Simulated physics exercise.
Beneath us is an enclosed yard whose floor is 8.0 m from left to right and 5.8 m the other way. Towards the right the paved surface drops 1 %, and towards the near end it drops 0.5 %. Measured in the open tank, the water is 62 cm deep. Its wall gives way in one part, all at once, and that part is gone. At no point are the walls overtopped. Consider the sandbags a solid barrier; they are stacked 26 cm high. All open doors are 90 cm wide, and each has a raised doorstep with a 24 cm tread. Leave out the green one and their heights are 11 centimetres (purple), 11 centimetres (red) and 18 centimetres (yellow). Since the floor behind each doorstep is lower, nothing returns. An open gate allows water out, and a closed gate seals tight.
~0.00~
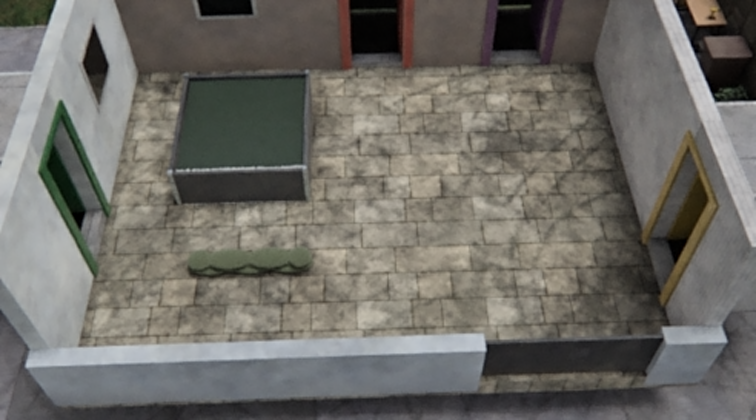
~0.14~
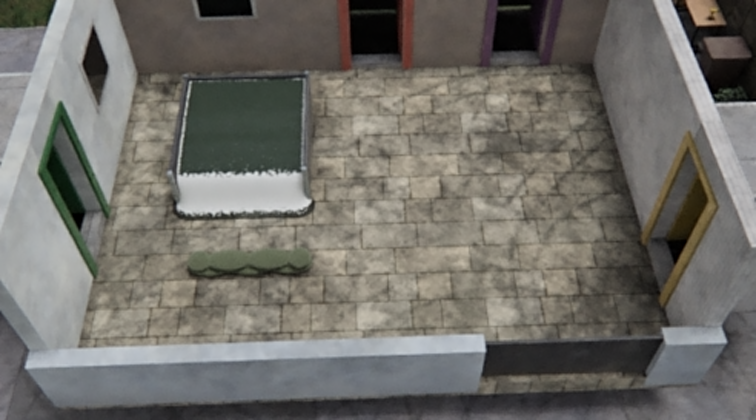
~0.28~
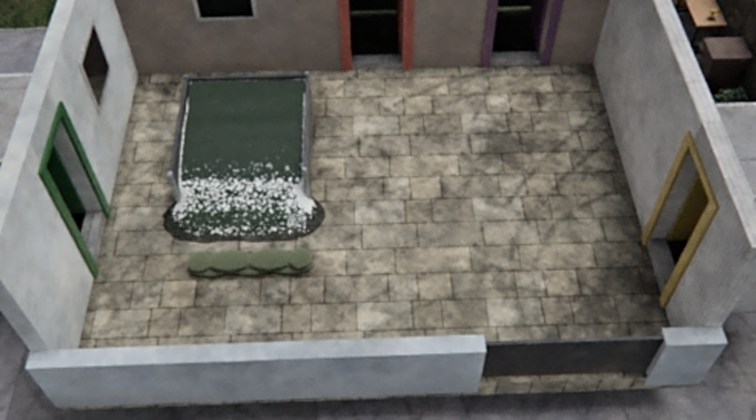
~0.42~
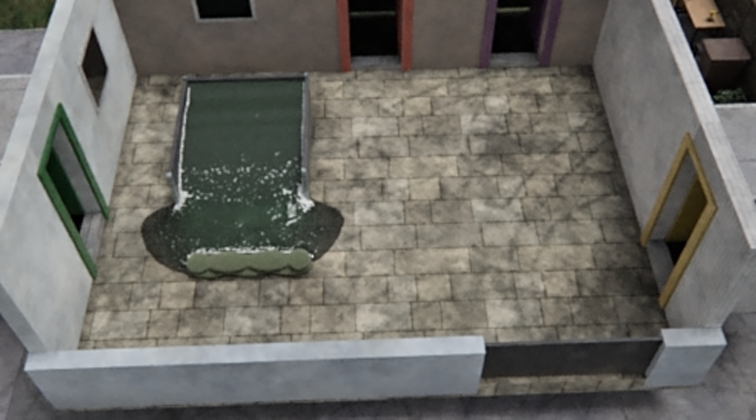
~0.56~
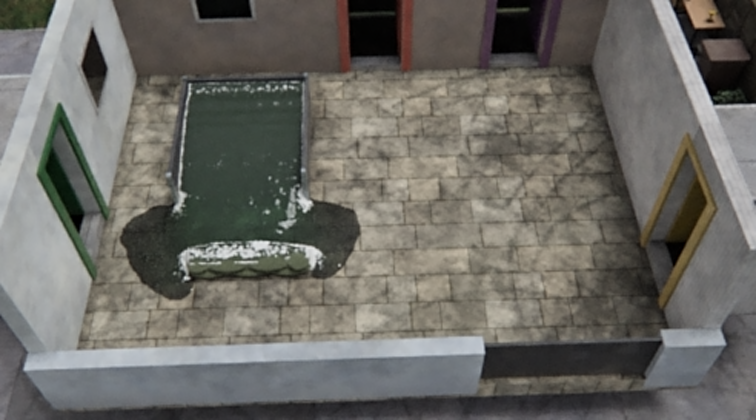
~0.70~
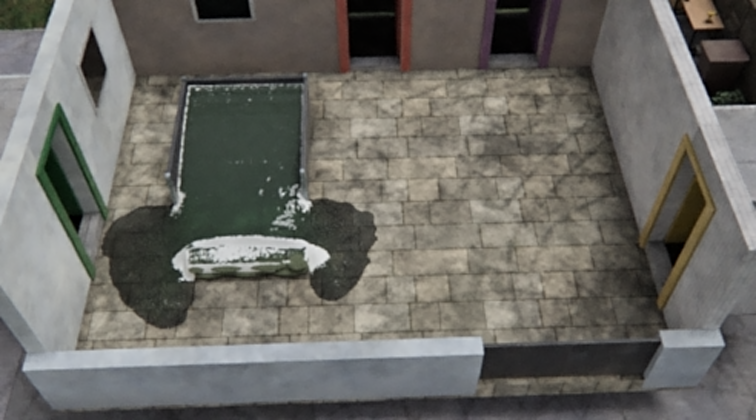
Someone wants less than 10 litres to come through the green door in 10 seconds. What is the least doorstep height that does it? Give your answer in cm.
It needs to be around 21.5 cm high.
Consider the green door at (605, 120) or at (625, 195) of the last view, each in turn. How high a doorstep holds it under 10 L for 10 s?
First place around 7.0 cm, second around 10.0 cm.
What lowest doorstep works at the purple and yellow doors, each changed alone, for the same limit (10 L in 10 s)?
Roughly 9.0 cm for the purple door and roughly 13.5 cm for the yellow door.
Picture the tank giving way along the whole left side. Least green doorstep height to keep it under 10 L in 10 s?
About 17 cm.
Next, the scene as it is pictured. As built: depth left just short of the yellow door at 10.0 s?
You'd measure close to 10.0 cm there.
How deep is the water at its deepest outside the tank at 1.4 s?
Max depth: About 44 cm.
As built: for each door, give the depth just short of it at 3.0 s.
Centimetres: Purple = 0, green = 22, red = 0, yellow = 1.
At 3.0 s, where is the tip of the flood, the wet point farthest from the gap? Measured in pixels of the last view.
Around pixel (673, 362).
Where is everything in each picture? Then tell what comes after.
The first frame shows the open tank at (243, 124) is whole and still, 62 cm deep; the green door at (80, 199) is dry.
In the second frame, the front is at (184, 215), 0.2 m from the gap at (242, 192); 0.3 m2 of floor is wet, 62 cm left at the back.
In the third frame, the gap is at (243, 194), the front 0.7 m out at (189, 238); the back of the open tank holds 62 cm.
In the fourth frame, the front is at (188, 269), 1.2 m from the gap at (242, 196); 2.5 m2 of floor is wet, 61 cm left at the back.
In the fifth frame, the gap is at (242, 196), the front 1.6 m out at (176, 295); the back of the open tank holds 55 cm.
In the sixth frame, the front is at (162, 322), 2.0 m from the gap at (241, 197); 4.3 m2 of floor is wet, 52 cm left at the back; 0.4 m in a straight line remain to the green door at (78, 202).
After 1.4 s water covers 25 % of the floor, deepest (44 cm) near (247, 251); 6 cm at the green door, 0 litres in over its 21 cm doorstep.
After 3.0 s water covers 55 % of the floor, deepest (26 cm) near (70, 381); 22 cm at the green door, 9 litres in over its 21 cm doorstep.
After 10.0 s water covers 90 % of the floor, deepest (13 cm) near (602, 118); 4 cm at the green door, 11 litres in over its 21 cm doorstep.
At the green door as built, the water arrived by 0.8 s and peaked near 24 cm at 2.6 s.
With a doorstep of 17.5 cm, 27 litres would have come in within the 10 s; with 24 cm, 3 litres. So under 10 litres takes about 21.5 cm.
